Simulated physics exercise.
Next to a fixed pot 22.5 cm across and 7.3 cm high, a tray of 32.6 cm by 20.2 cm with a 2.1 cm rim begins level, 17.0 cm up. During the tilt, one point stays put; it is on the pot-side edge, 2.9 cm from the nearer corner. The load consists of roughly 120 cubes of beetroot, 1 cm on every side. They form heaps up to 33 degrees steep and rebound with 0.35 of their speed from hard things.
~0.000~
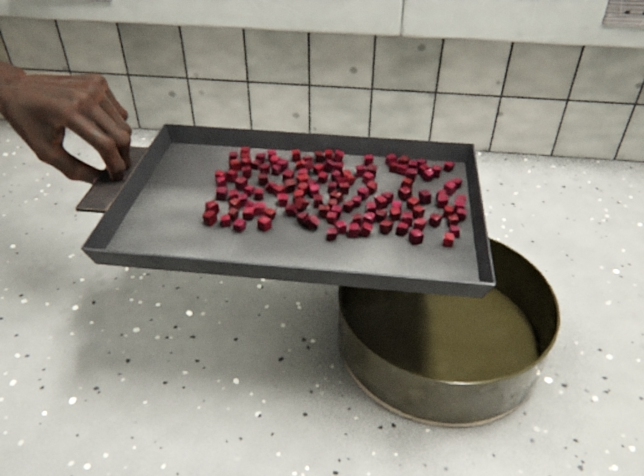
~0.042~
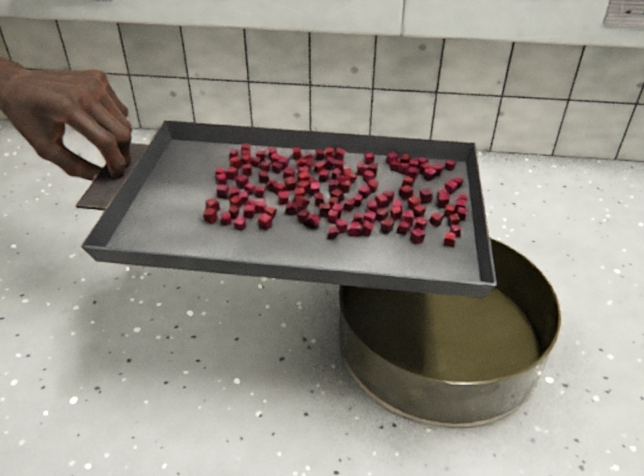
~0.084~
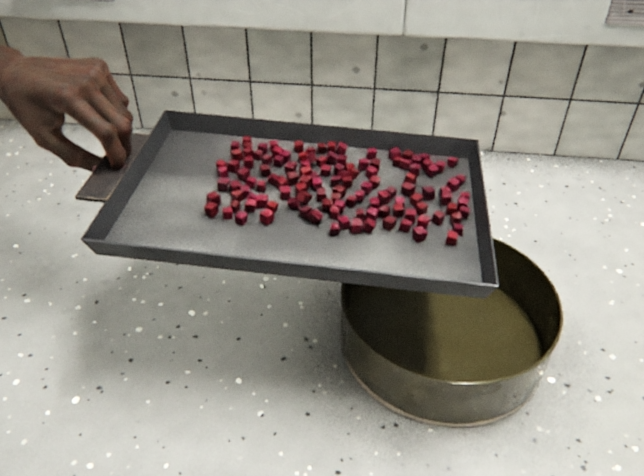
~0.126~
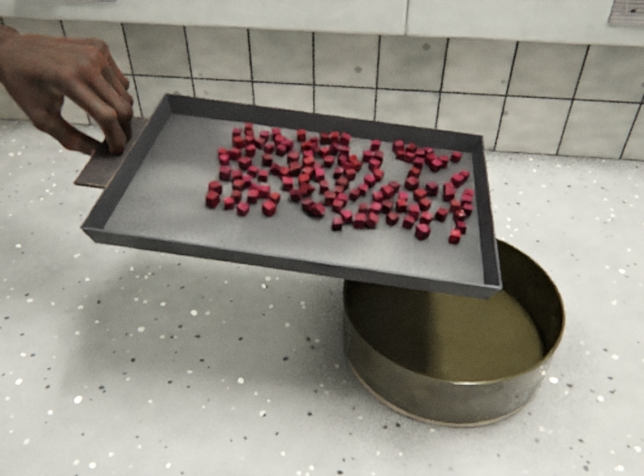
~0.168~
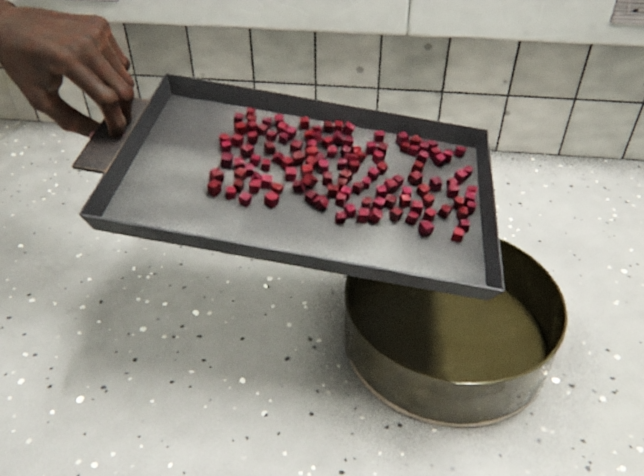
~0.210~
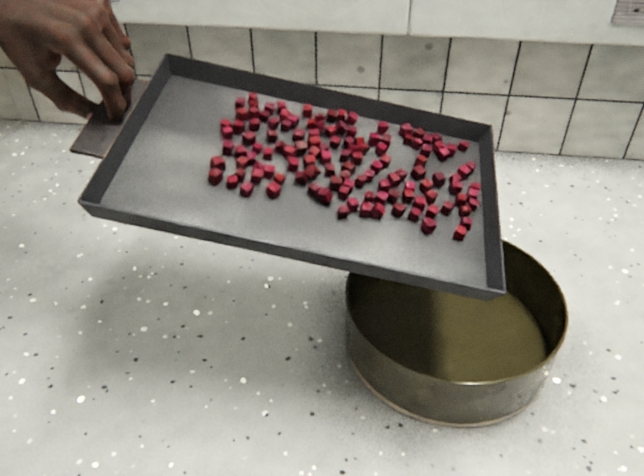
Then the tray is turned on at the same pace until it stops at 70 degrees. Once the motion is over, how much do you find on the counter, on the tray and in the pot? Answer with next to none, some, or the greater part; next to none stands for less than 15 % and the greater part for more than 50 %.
Counter: The greater part; tray: Some; pot: Next to none.
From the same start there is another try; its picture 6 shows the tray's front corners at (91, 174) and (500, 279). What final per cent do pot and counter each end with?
In the pot: 20 per cent; on the counter: 25 per cent.
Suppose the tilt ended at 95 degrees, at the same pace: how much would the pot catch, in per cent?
I'd say close to 5 percent.
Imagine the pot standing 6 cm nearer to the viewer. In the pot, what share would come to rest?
Expect something close to 50 per cent.
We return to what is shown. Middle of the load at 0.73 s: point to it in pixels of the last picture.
Load centre est.: (480, 226) px.
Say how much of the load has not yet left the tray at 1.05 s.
Load share: Around 35%.
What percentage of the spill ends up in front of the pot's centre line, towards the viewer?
Roughly 100 per cent.
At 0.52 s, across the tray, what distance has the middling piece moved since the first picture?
Some 1 cm.
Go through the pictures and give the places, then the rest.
In the first picture, tray tilt 0 degrees, front corners at (91, 245) and (487, 279); middle of the pieces at (333, 188); pot at (447, 294).
In the second picture, tray tilt 1 degrees, front corners at (91, 242) and (488, 279); middle of the pieces at (334, 186).
In the third picture, tray tilt 3 degrees, front corners at (91, 235) and (490, 280); middle of the pieces at (336, 181).
In the fourth picture, tray tilt 6 degrees, front corners at (90, 224) and (493, 281), lowest corner right front; middle of the pieces at (339, 173).
In the fifth picture, tray tilt 10 degrees, front corners at (90, 211) and (496, 283), lowest corner right front; middle of the pieces at (342, 164).
In the sixth picture, tray tilt 13 degrees, front corners at (88, 198) and (498, 285), lowest corner right front; middle of the pieces at (345, 156); pot at (454, 293). The tray's pace is about 90 degrees a second.
After 0.52 s, tilt 41 degrees; the tray holds 100 %, the pot 0 %.
After 0.73 s, tilt 60 degrees; the tray holds 100 %, the pot 0 %.
After 1.05 s, tilt 70 degrees; the tray holds 35 %, the pot 0 %.
In the end, at 2.2 s, counter 75 %, tray 25 %, pot 5 %.
